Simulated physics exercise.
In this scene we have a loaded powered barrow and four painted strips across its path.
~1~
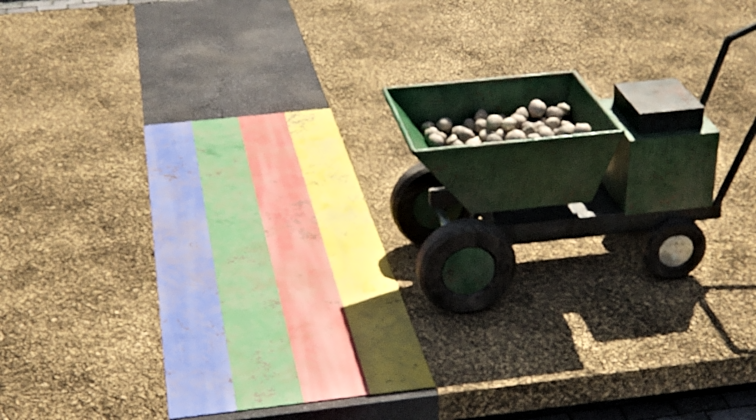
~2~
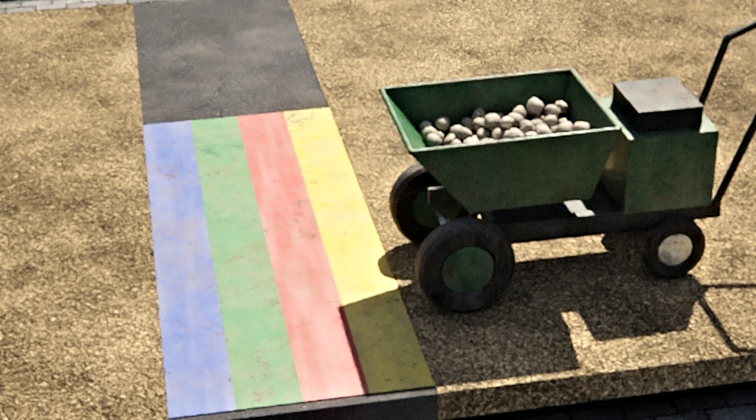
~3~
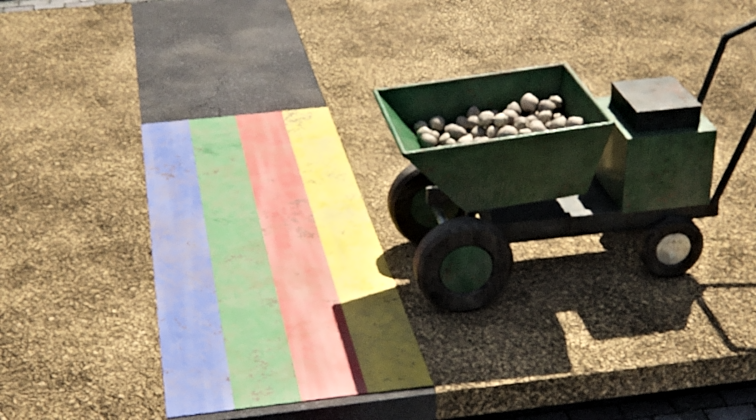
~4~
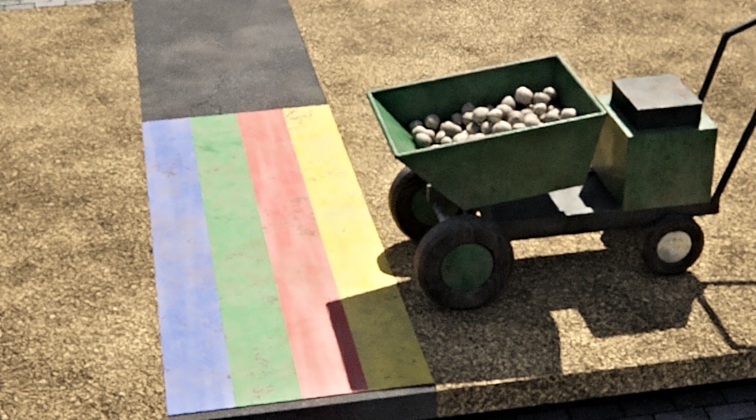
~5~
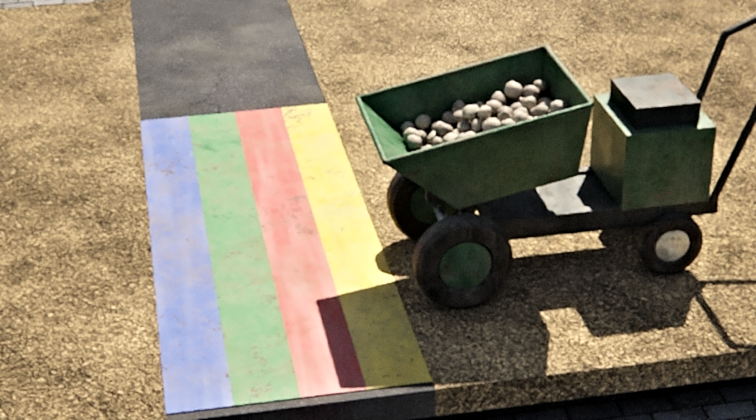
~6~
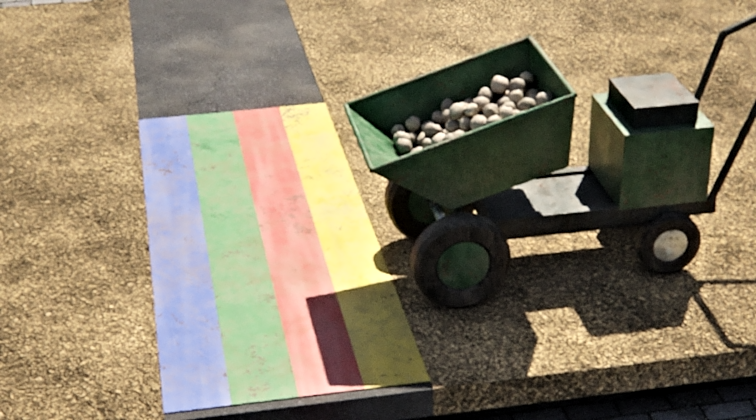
In this clip, a green powered barrow loaded with river pebbles stands to the right of blue, green, red and yellow painted strips, and its skip gradually tilts toward the left while its shadow stretches across the red strip.
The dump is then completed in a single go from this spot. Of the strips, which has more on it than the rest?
I would say the green one.
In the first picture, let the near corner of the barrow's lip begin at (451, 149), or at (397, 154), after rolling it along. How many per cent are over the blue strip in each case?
In order: 10 % and 20 %.
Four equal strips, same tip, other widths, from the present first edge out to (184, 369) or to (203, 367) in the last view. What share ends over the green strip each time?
In turn 40 and 30 in a hundred.
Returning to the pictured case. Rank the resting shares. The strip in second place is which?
Just behind the leader sits red.
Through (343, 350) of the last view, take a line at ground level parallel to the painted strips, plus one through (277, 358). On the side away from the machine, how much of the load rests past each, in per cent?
Respectively 90 and 60 percent.
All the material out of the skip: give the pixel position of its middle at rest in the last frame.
Last view, centre at rest - approx. (244, 285).
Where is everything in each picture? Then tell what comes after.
In the first picture, lip of the skip near (414, 153), level; top of the load near (530, 131), river pebbles; yellow strip near (388, 347); red strip near (326, 354); green strip near (262, 361); blue strip near (198, 369).
In the second picture, lip of the skip near (411, 153), level; top of the load near (528, 130).
In the third picture, lip of the skip near (404, 155), tipped barely; top of the load near (533, 130).
In the fourth picture, lip of the skip near (397, 157), tipped a little; top of the load near (540, 131).
In the fifth picture, lip of the skip near (385, 162), tipped a little; top of the load near (530, 125).
In the sixth picture, lip of the skip near (372, 171), tipped clearly; top of the load near (517, 119); yellow strip near (383, 341); red strip near (320, 348); green strip near (257, 356); blue strip near (192, 363).
Shortly afterwards, skip tipped steeply; the whole lot in the skip.
Next, skip tipped steeply; the bulk in the skip; a little over the red strip; a little over the green strip.
Some moments later, skip tipped right over; near a quarter in the skip; near a quarter over the red strip; near a third over the green strip; near a quarter over the blue strip; a little off the paint.
In the end, skip tipped right over; a little in the skip; none at all over the yellow strip; near a quarter over the red strip; near a third over the green strip; near a quarter over the blue strip; a little off the paint.
